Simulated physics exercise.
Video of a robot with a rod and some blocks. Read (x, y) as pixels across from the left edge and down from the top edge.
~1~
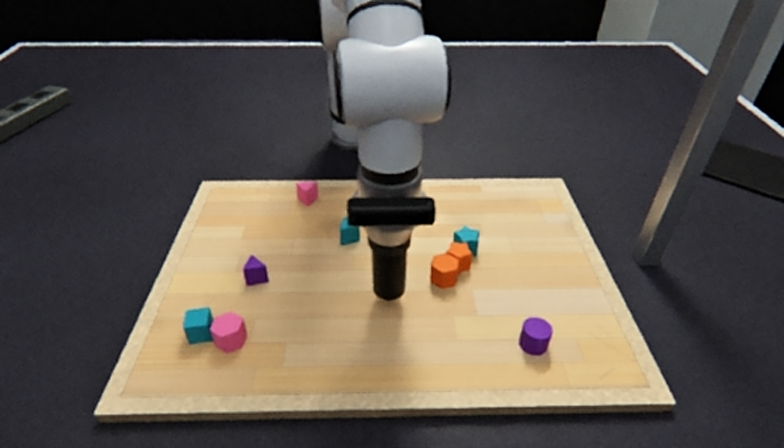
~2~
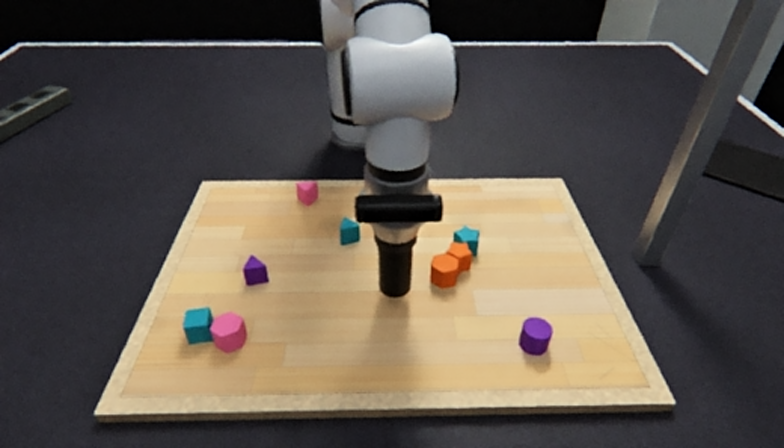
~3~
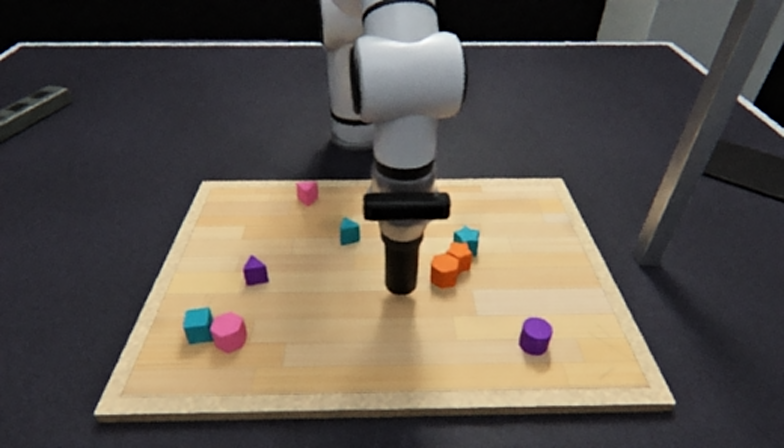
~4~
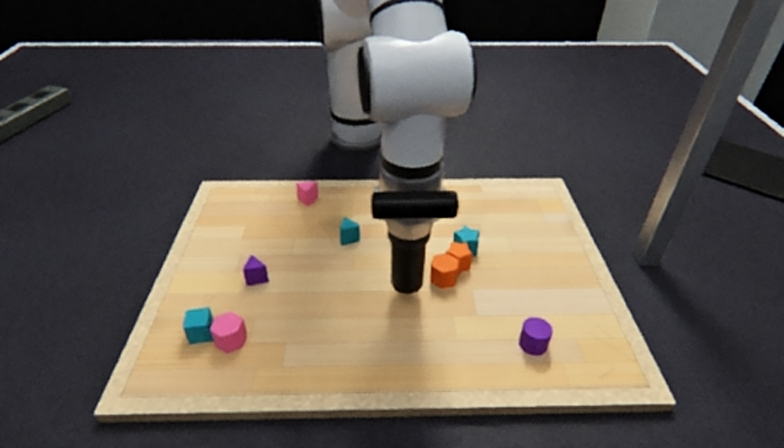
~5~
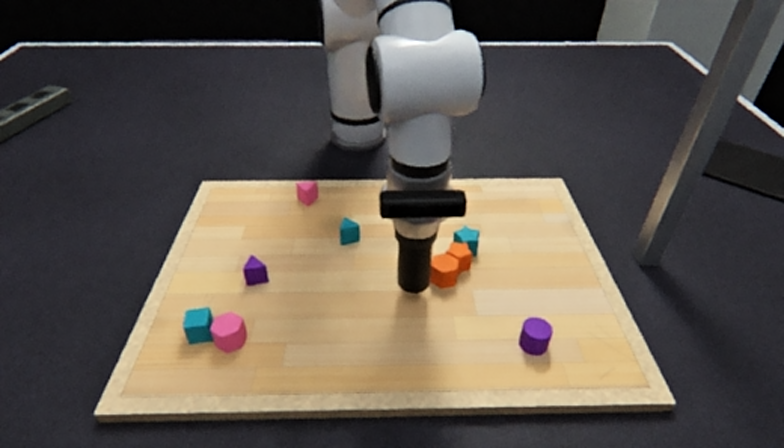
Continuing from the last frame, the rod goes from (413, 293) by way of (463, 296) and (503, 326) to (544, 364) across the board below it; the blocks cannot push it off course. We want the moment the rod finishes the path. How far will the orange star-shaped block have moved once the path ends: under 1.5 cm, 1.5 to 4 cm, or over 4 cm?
Between 1.5 and 4 cm.
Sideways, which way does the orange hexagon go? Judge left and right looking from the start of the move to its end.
Answer: Leftward.
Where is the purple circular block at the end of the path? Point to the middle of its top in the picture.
When the path ends, it will be at (585, 354).
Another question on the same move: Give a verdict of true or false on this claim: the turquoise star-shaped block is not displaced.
The claim does not hold.
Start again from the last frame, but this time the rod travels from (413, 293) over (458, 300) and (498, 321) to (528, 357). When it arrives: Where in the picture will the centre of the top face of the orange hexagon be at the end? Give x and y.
At the end it should sit near (463, 262).
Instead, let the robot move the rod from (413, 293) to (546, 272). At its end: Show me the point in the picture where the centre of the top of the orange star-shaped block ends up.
Expect it around (488, 231).
The first path, step by step. One third of the way, rod (465, 285); orange hexagon (470, 259), turned 25° anticlockwise; orange star-shaped block (472, 243), turned 25° anticlockwise; turquoise star-shaped block (469, 229).
Two thirds of the way, rod (506, 316); orange hexagon (470, 259), turned 25° anticlockwise; orange star-shaped block (472, 243), turned 25° anticlockwise; turquoise star-shaped block (469, 229).
At the end, rod (547, 353); orange hexagon (470, 259), turned 25° anticlockwise; orange star-shaped block (472, 243), turned 25° anticlockwise; turquoise star-shaped block (469, 229); purple circular block (585, 354).
